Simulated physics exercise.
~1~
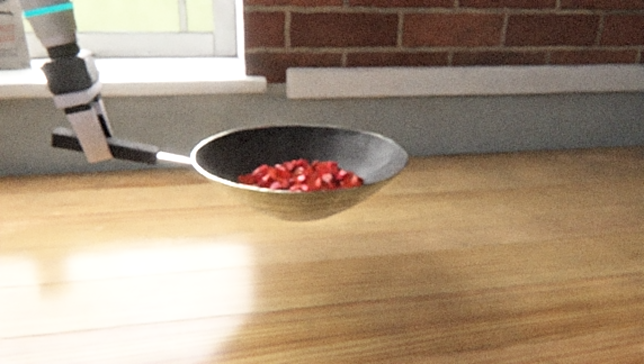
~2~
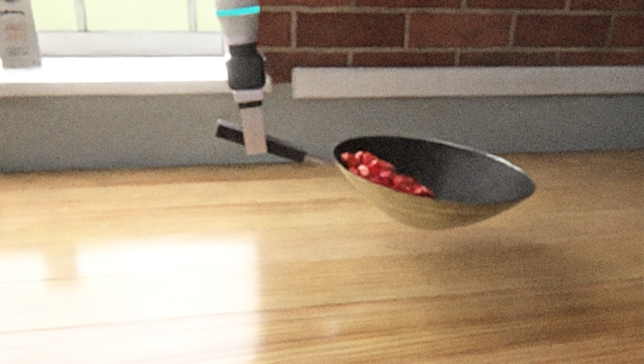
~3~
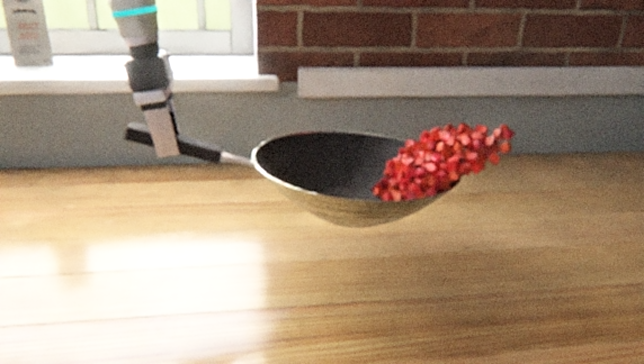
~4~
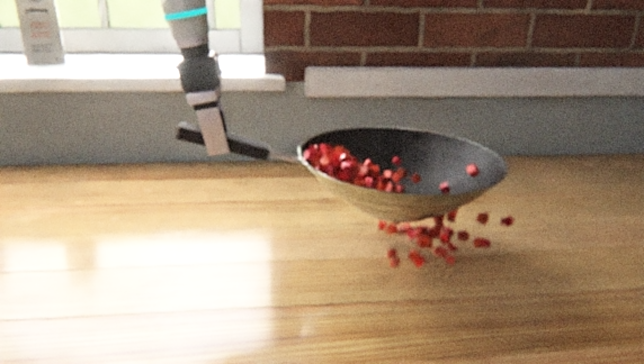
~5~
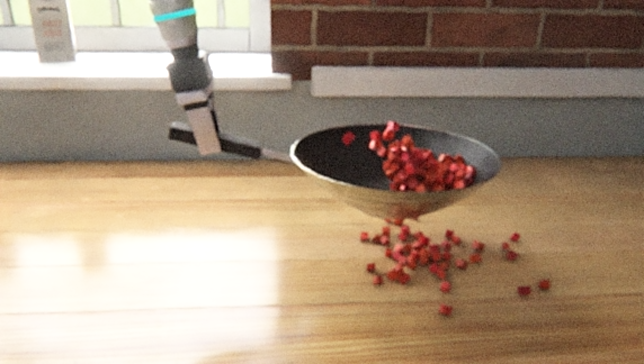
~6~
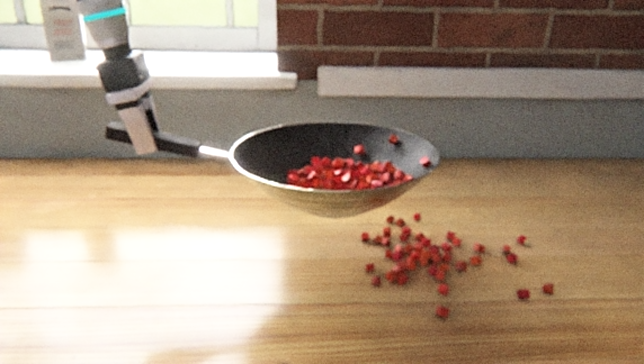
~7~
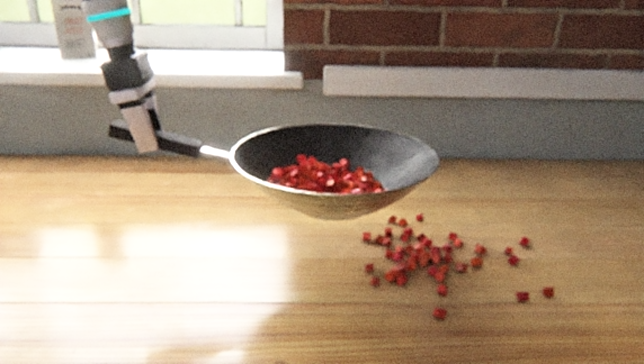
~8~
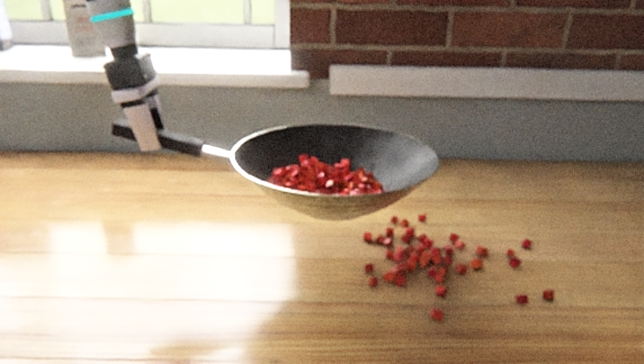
The clip shows a robot arm holding a wok of red diced vegetables above a wooden counter, jerking it right and left so the dice surge over the far right rim. Some scatter on the counter, and the wok stops with most still inside.
